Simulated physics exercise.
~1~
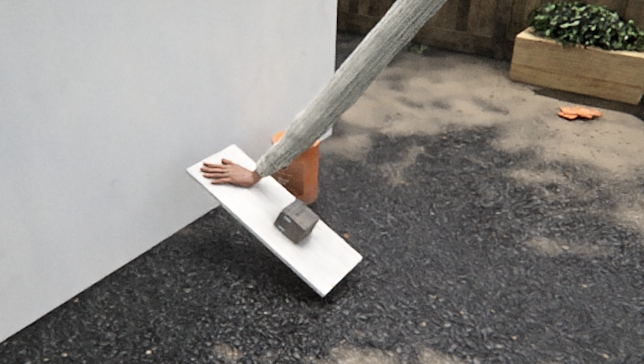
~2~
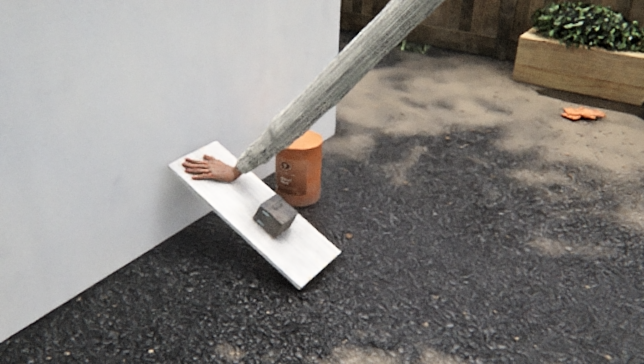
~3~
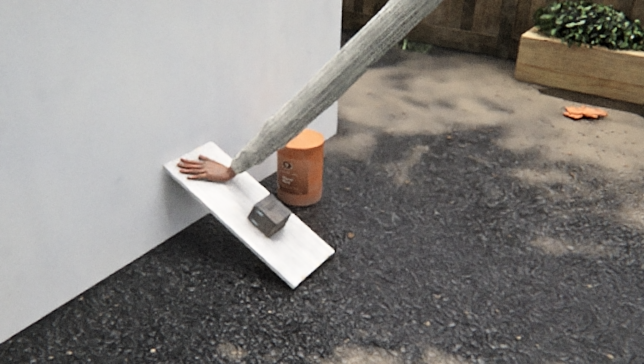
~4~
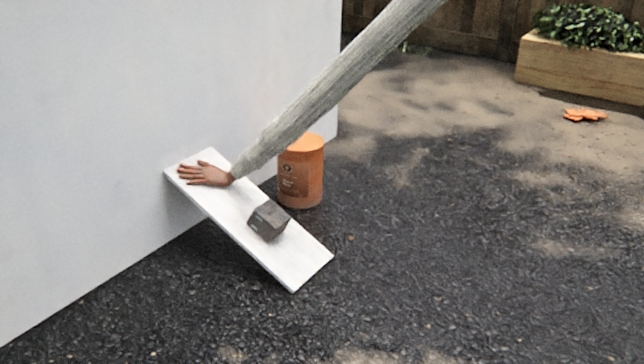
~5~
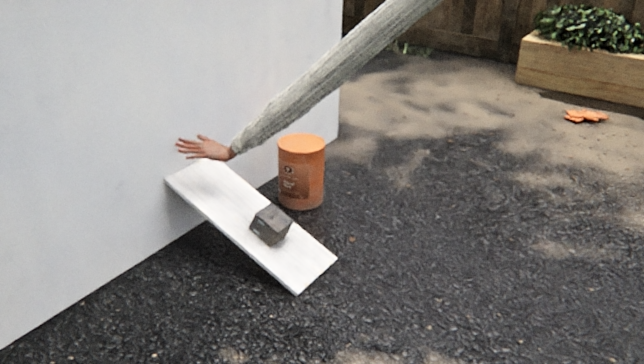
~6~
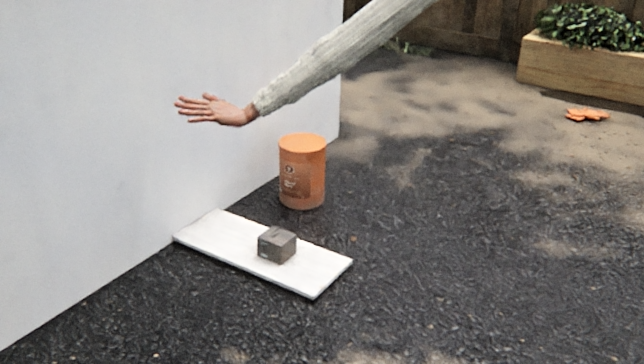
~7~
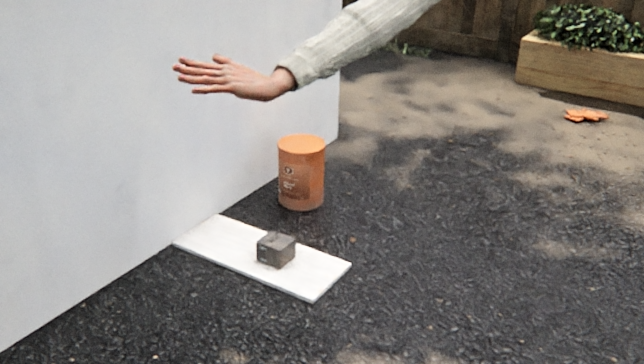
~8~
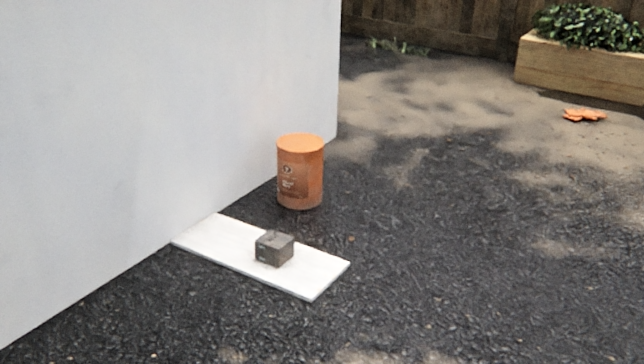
A white board carrying a gray block slides down flat after a hand releases it.
